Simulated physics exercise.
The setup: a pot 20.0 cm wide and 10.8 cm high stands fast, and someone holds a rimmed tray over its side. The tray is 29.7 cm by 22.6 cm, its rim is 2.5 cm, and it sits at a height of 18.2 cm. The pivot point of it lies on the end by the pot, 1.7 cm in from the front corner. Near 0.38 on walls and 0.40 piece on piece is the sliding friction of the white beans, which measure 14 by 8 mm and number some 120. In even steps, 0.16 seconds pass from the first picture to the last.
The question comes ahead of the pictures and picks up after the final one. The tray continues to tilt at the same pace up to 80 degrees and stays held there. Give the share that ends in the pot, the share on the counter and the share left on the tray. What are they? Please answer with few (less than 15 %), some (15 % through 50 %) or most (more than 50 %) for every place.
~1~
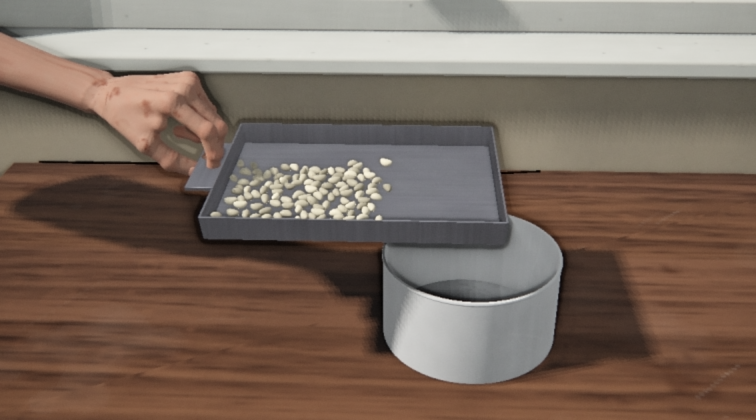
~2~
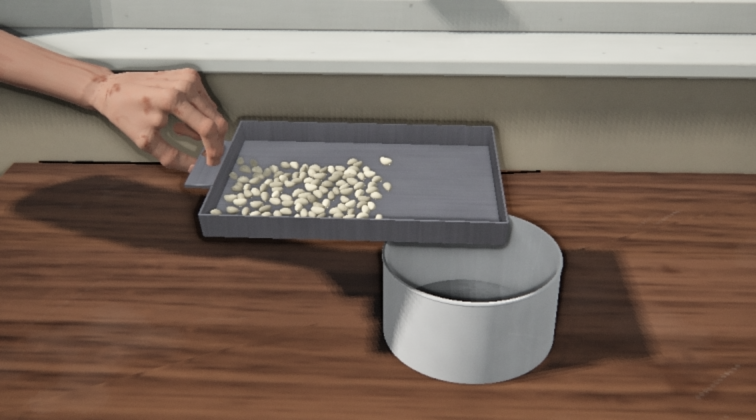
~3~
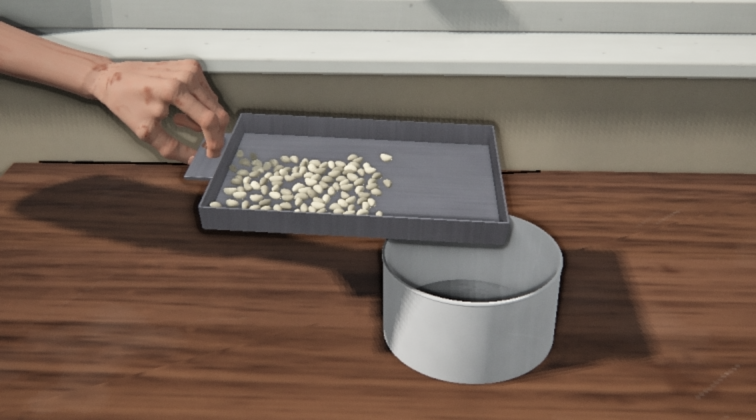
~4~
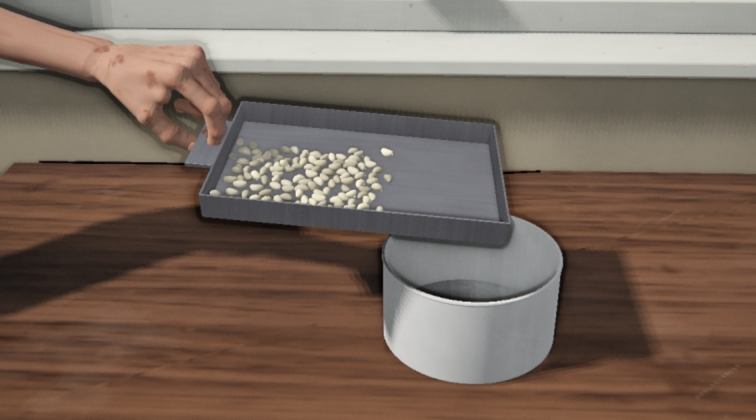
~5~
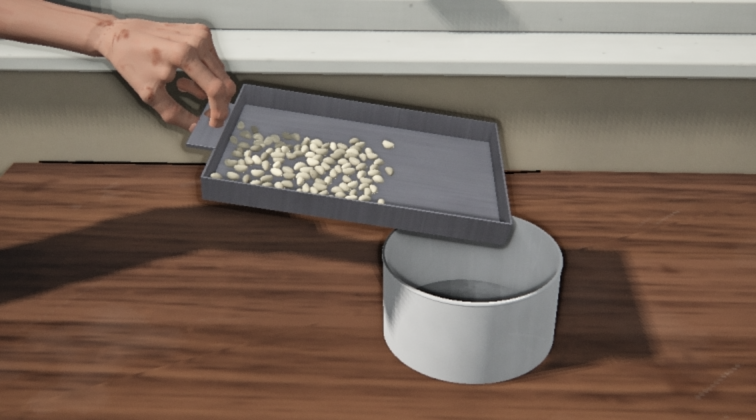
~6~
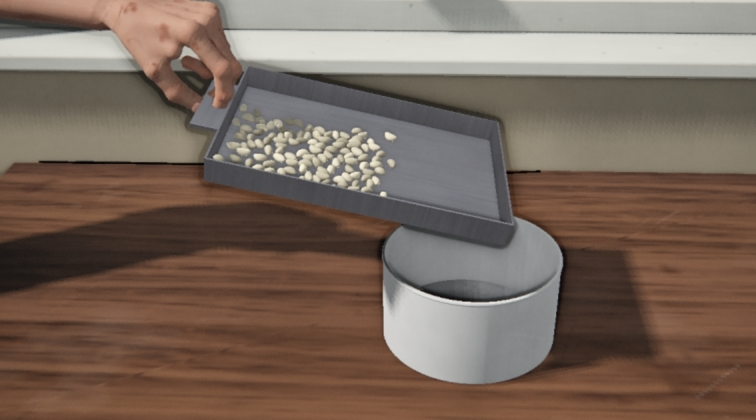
Pot: Few, counter: Most, left on the tray: Some.
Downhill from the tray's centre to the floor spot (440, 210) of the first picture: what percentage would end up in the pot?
The share comes to about 0 in a hundred.
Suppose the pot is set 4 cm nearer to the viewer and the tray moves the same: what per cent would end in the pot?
10 %.
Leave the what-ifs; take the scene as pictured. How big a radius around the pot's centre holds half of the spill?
Some 28 cm, give or take.
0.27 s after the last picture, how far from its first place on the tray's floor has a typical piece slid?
By then it sits near 3 cm from where it began.
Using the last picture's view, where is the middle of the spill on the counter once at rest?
Somewhere around (665, 382), I'd say.
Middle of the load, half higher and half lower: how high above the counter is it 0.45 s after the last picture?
Roughly 22 centimetres.
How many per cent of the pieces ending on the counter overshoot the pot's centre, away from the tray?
Near 100 in a hundred.
Then, 0.27 s after the last picture, tilt 47 degrees; the tray holds 100 %, the pot 0 %.
Then, 0.45 s after the last picture, tilt 69 degrees; the tray holds 100 %, the pot 0 %.
Then, 0.75 s after the last picture, tilt 80 degrees; the tray holds 40 %, the pot 0 %.
In the end, pot 5 %, counter 60 %, tray 40 %.
